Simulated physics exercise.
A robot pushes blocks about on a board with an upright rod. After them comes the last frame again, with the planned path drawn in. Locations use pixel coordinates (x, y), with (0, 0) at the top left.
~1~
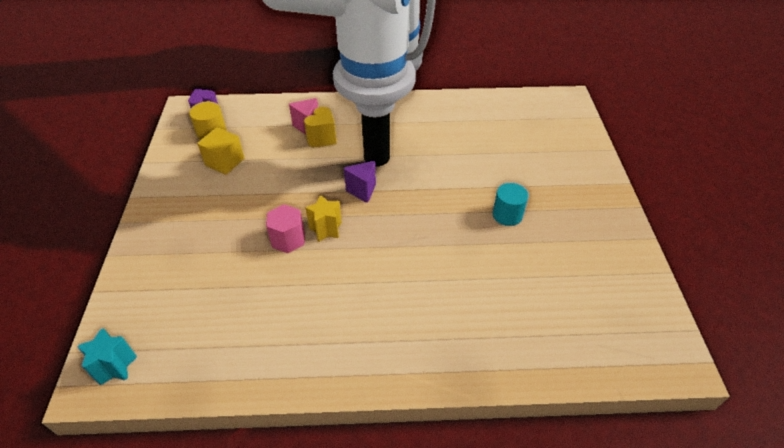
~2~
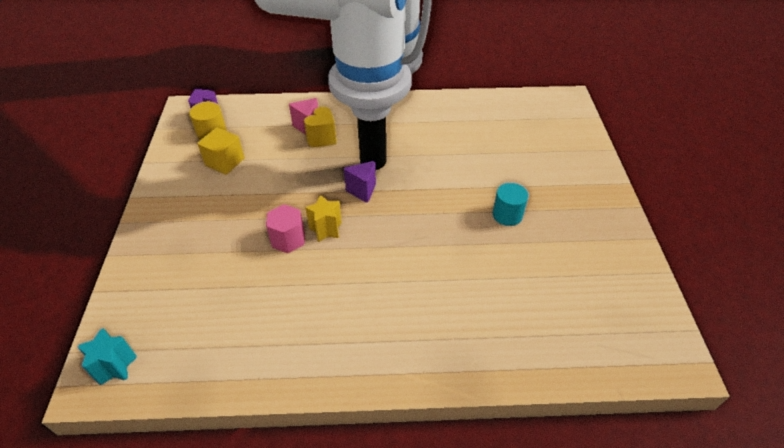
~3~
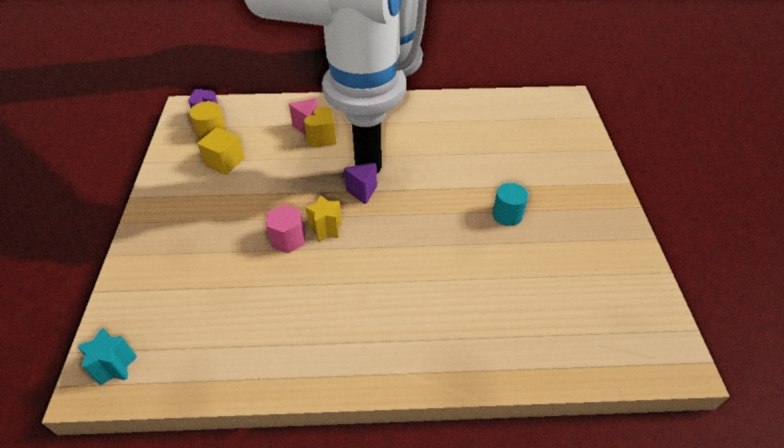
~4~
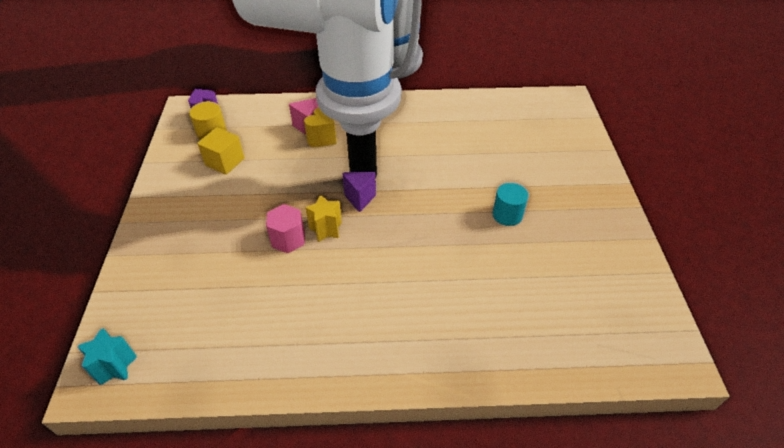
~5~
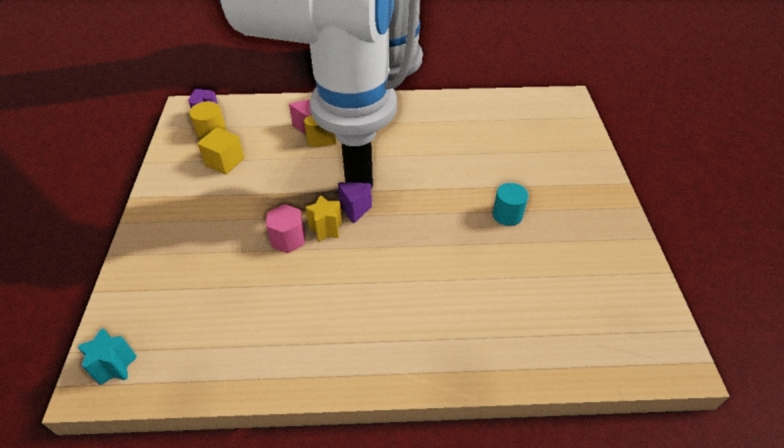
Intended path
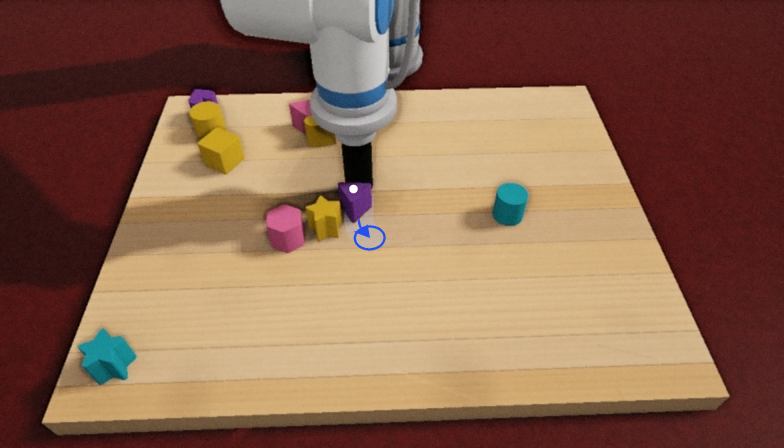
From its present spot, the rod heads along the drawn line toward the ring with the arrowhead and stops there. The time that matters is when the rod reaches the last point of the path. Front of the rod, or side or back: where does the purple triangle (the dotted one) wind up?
Answer: Slipped away.
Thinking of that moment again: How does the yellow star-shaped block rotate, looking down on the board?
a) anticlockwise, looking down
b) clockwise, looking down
b.
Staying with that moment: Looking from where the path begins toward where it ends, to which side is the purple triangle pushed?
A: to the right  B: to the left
Correct choice: A.
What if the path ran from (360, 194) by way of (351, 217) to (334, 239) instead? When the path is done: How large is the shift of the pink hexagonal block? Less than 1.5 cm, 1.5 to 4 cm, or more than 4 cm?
The displacement of the pink hexagonal block is below 1.5 cm.
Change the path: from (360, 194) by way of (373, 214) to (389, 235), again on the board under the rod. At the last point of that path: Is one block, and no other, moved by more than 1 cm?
Yes
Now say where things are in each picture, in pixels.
Tip of the rod at (377, 159), middles of tops, pink hexagonal block at (283, 218), yellow star-shaped block at (323, 208), purple triangle at (361, 170), in the first picture.
Rod at (373, 163), nothing pushed, in the second picture.
Rod at (369, 168), nothing pushed, in the third picture.
Rod at (364, 176), purple triangle at (359, 178), in the fourth picture.
Rod at (359, 187), pink hexagonal block at (283, 218), yellow star-shaped block at (323, 208), purple triangle at (353, 189), in the fifth picture.
The line goes from (360, 194) via (359, 209) and (359, 224), ending at (370, 238); the dot is on the purple triangle.
The first path, step by step. Halfway along, rod at (358, 209); yellow star-shaped block at (318, 211), turned 20° clockwise; purple triangle at (348, 212), turned 25° clockwise.
At the end, rod at (369, 231); pink hexagonal block unmoved; yellow star-shaped block at (318, 212), turned 30° clockwise; purple triangle at (344, 226), turned 40° clockwise.
